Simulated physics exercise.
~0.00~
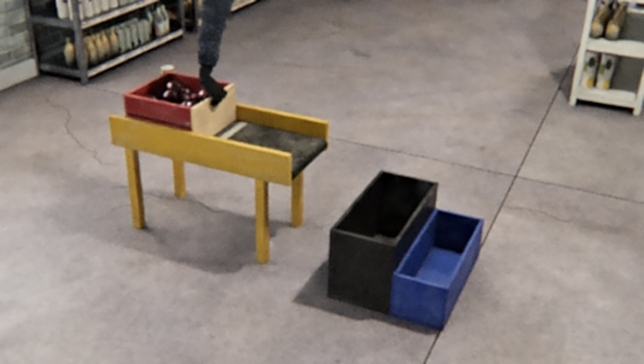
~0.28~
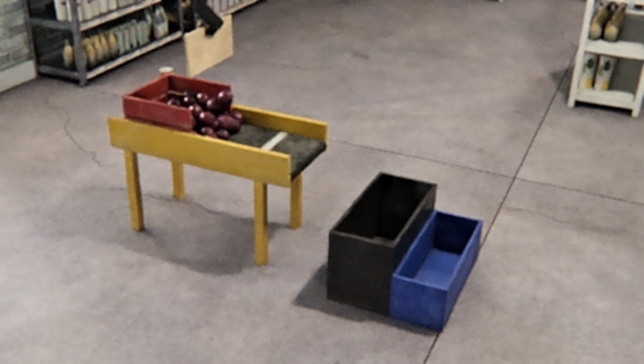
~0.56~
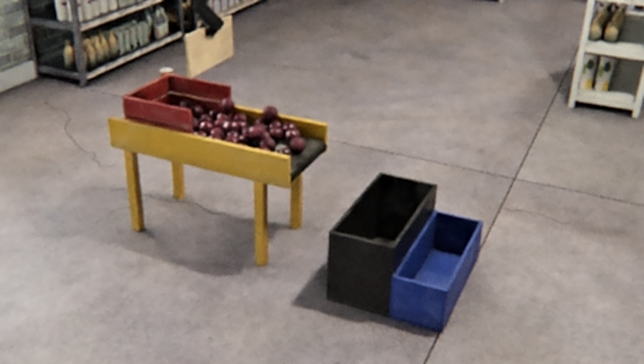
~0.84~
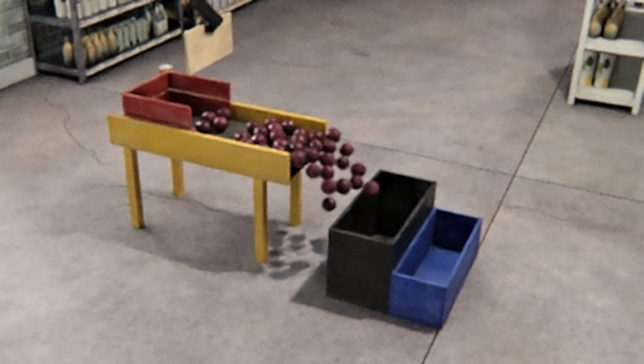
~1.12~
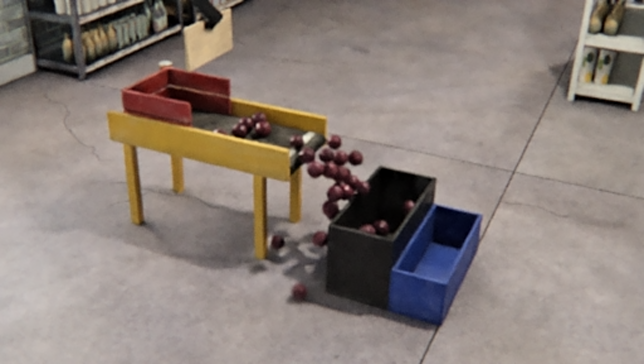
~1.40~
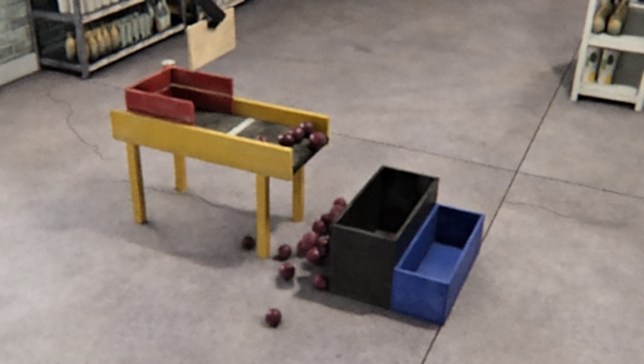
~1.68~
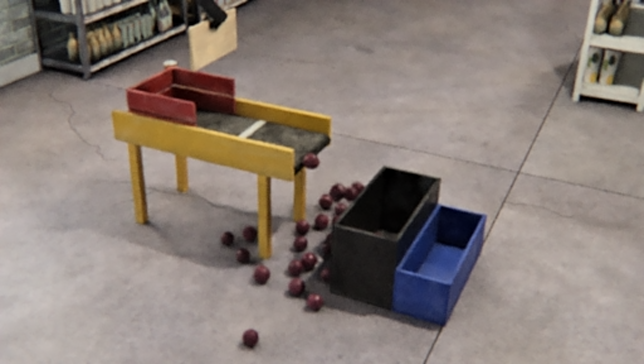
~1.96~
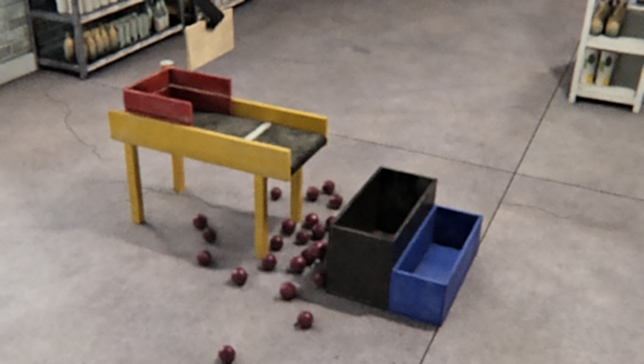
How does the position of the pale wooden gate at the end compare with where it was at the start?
At the start it stands down at the open side of the red pen, closing it off. By the end it is held upright in the air, well above the belt.
Red onions spilling off a yellow-framed belt after an arm lifts the gate, most missing the black tub and littering the floor.
